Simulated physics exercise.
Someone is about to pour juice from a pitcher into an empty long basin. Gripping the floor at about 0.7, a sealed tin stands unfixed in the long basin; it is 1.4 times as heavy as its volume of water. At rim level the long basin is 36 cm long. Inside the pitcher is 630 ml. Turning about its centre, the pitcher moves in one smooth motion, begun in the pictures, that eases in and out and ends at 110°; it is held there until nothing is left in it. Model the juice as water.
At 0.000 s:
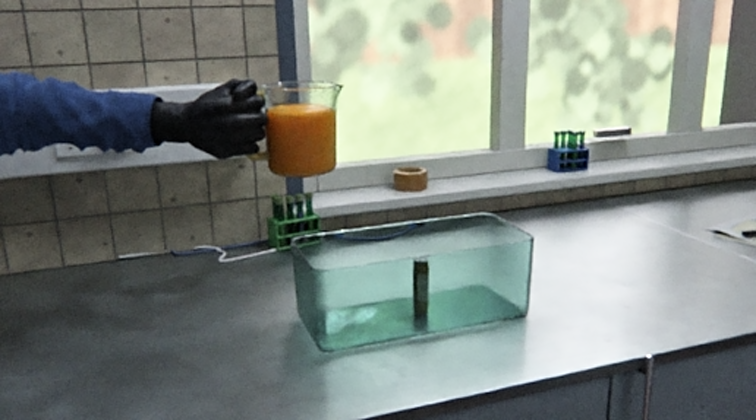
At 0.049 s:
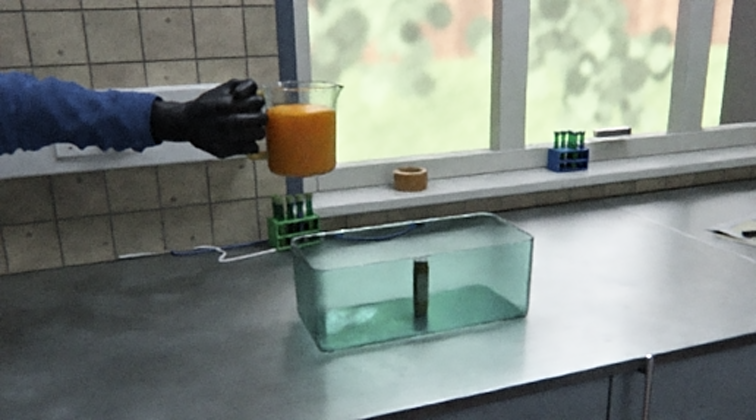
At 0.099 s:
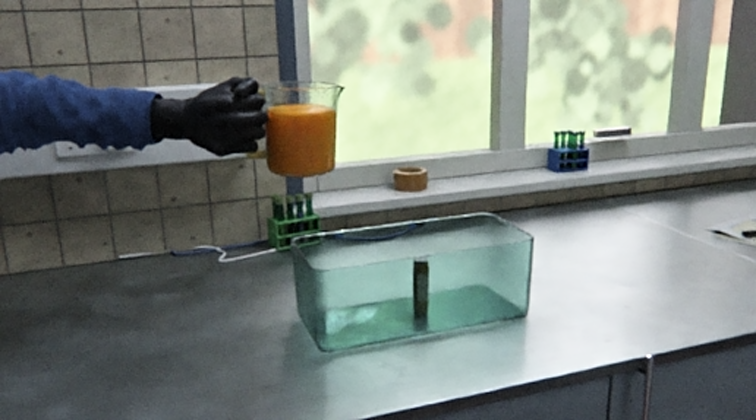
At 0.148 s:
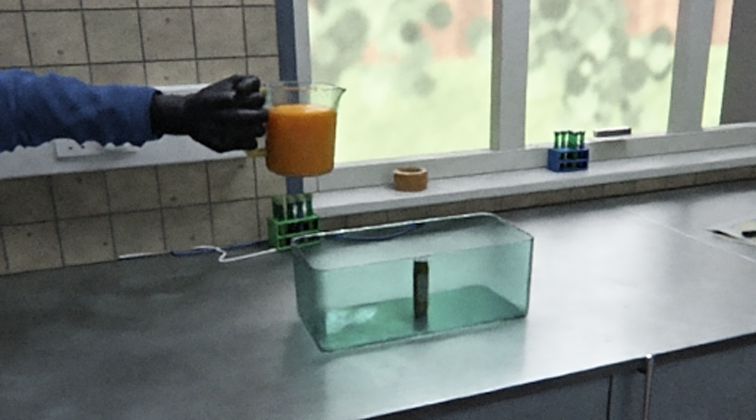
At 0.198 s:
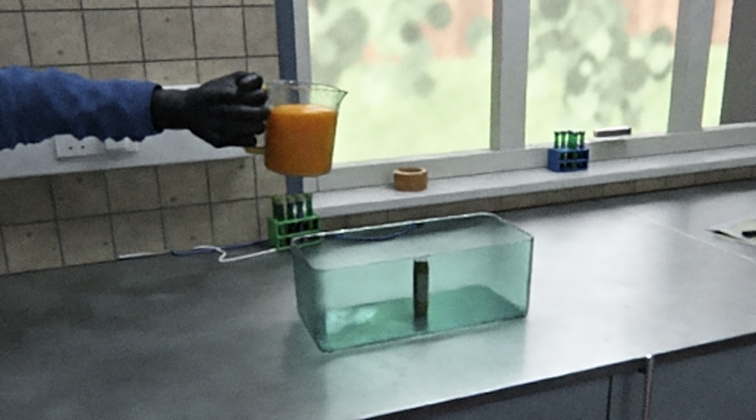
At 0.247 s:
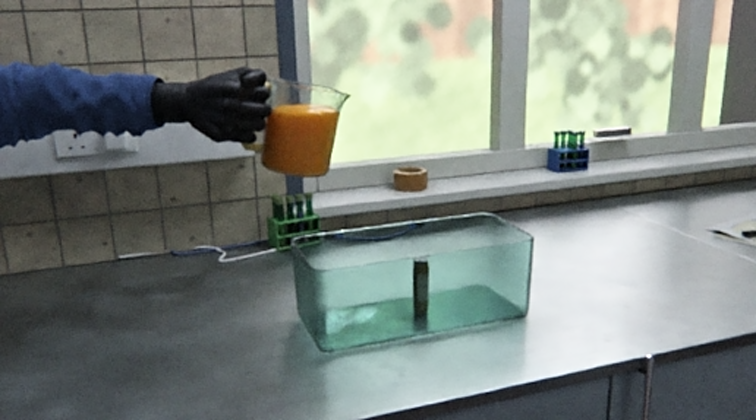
At a lab counter, a gloved hand slowly tilts a pitcher of orange juice rightward.
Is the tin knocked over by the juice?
Yes.
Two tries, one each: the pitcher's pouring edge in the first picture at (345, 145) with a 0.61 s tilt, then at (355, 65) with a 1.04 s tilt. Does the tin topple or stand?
Run one: It does not tip. Run two: It tumbles.
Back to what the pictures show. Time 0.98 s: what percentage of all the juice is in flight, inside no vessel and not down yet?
About 30 per cent.
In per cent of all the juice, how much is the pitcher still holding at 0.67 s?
Fraction remaining: Approx. 86 per cent.
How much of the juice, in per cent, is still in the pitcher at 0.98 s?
26 %.
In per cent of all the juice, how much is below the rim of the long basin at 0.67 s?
Near 0 in a hundred.
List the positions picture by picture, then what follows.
In the first frame, it leans 0°; its right rim is at (343, 84); the juice meets the walls at (264, 111) and (332, 106); the long basin's rim runs from (301, 255) to (512, 226); the tin's top is at (420, 262).
In the second frame, it leans 0°; its right rim is at (344, 85); the juice meets the walls at (265, 111) and (332, 106).
In the third frame, it leans 2°; its right rim is at (345, 86); the juice meets the walls at (266, 111) and (332, 107).
In the fourth frame, it leans 4°; its right rim is at (346, 88); the juice meets the walls at (267, 111) and (333, 107).
In the fifth frame, it leans 8°; its right rim is at (348, 91); the juice meets the walls at (268, 112) and (334, 107).
In the sixth frame, it leans 12°; its right rim is at (350, 94); the juice meets the walls at (267, 113) and (336, 107).
Then, 0.67 s in, the tilt is 68° and 86 per cent is still to pour; the tin stands where it began.
Then, 0.98 s in, the tilt is 104° and 26 per cent is still to pour; the tin leans 5°.
Then, 1.31 s in, the tilt is 110° and 1 per cent is still to pour; the tin lies on its side.
Then, 1.66 s in, the tilt is 110° and 0 per cent is still to pour; the tin lies on its side.
Finally, the tin lies on its side.
